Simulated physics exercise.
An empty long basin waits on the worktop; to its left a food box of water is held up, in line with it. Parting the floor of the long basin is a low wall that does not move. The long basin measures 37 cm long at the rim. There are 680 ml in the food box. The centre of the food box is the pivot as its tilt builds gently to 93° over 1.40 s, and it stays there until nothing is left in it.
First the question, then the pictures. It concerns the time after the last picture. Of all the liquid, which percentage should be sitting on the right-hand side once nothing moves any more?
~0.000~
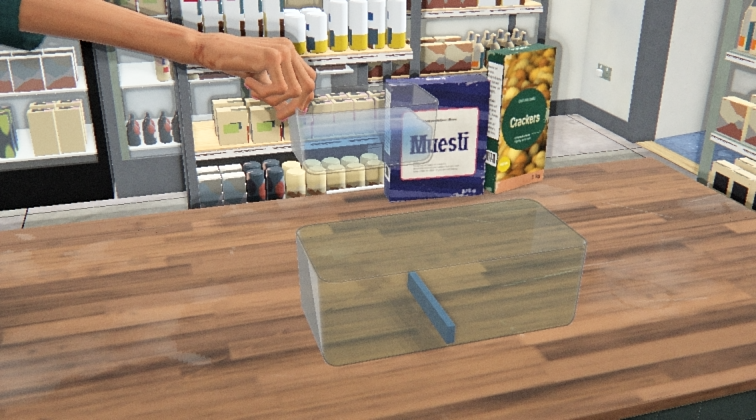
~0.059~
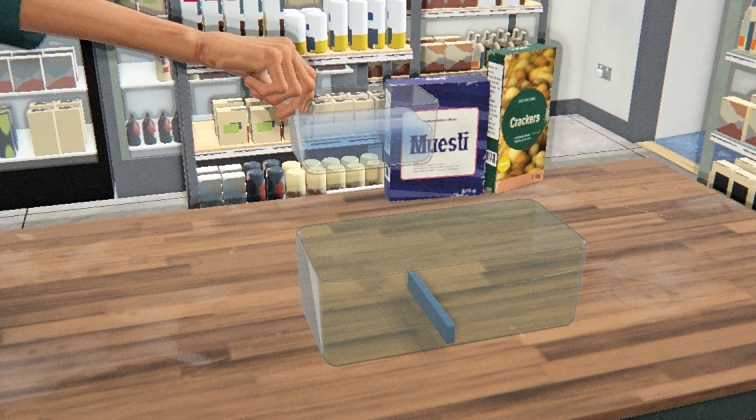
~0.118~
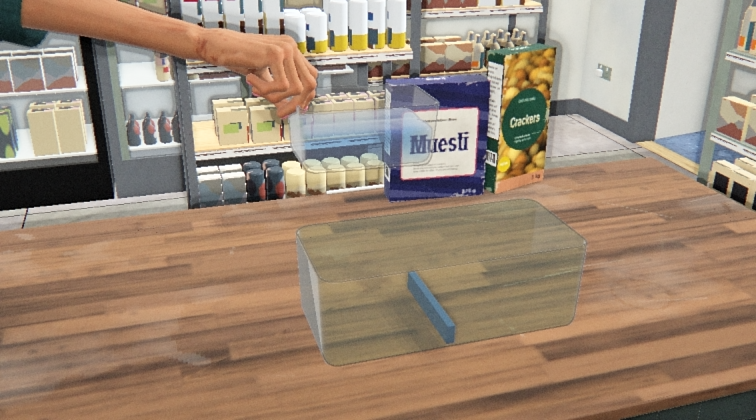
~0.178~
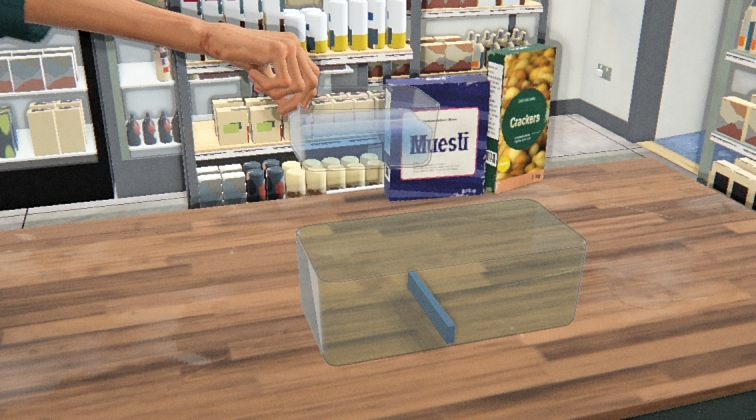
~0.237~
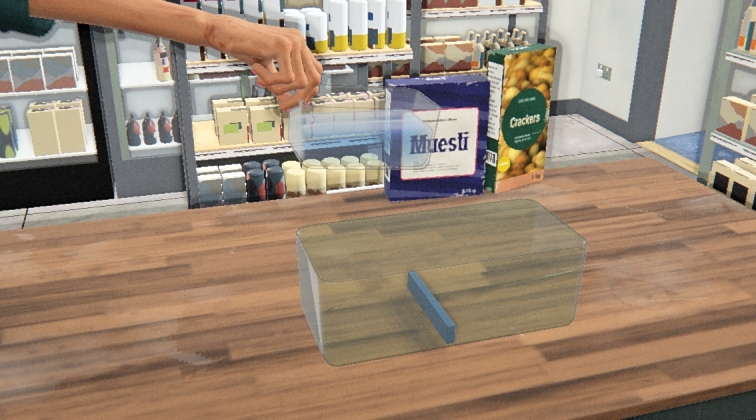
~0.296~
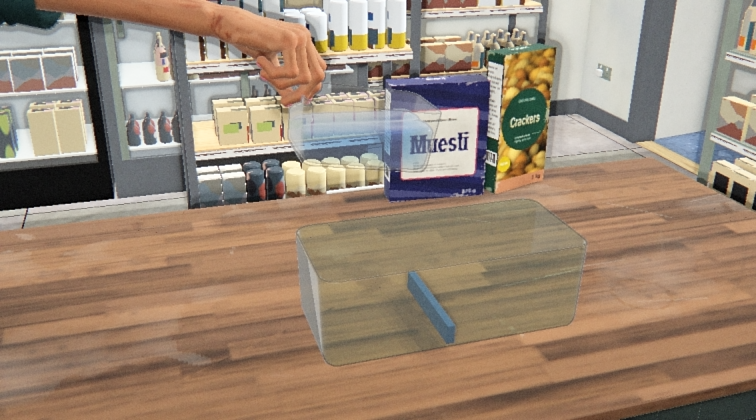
Around 78 per cent should be sitting there.
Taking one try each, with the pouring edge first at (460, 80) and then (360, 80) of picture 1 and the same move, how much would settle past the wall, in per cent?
I'd expect close to 90 per cent and then close to 30 per cent.
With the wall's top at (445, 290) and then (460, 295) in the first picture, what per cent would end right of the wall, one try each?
65 in a hundred, followed by 55 in a hundred.
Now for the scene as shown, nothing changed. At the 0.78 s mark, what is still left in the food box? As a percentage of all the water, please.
Some 66 % of it is still there.
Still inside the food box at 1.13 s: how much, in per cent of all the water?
Remaining share: Approx. 20 %.
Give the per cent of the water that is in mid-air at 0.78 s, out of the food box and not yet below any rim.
Near 28 per cent at that moment.
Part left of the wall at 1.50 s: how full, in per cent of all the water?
The fraction is near 14 percent.
By 0.78 s the tilt is 54° and 67 per cent is still to pour, 0 is left of the wall and 5 right of it.
By 1.13 s the tilt is 85° and 19 per cent is still to pour, 4 is left of the wall and 64 right of it.
By 1.50 s the tilt is 93° and 4 per cent is still to pour, 14 is left of the wall and 79 right of it.
By 1.90 s the tilt is 93° and 0 per cent is still to pour, 19 is left of the wall and 78 right of it.
At rest 21 per cent lies left of the wall, 78 right of it and 1 outside.
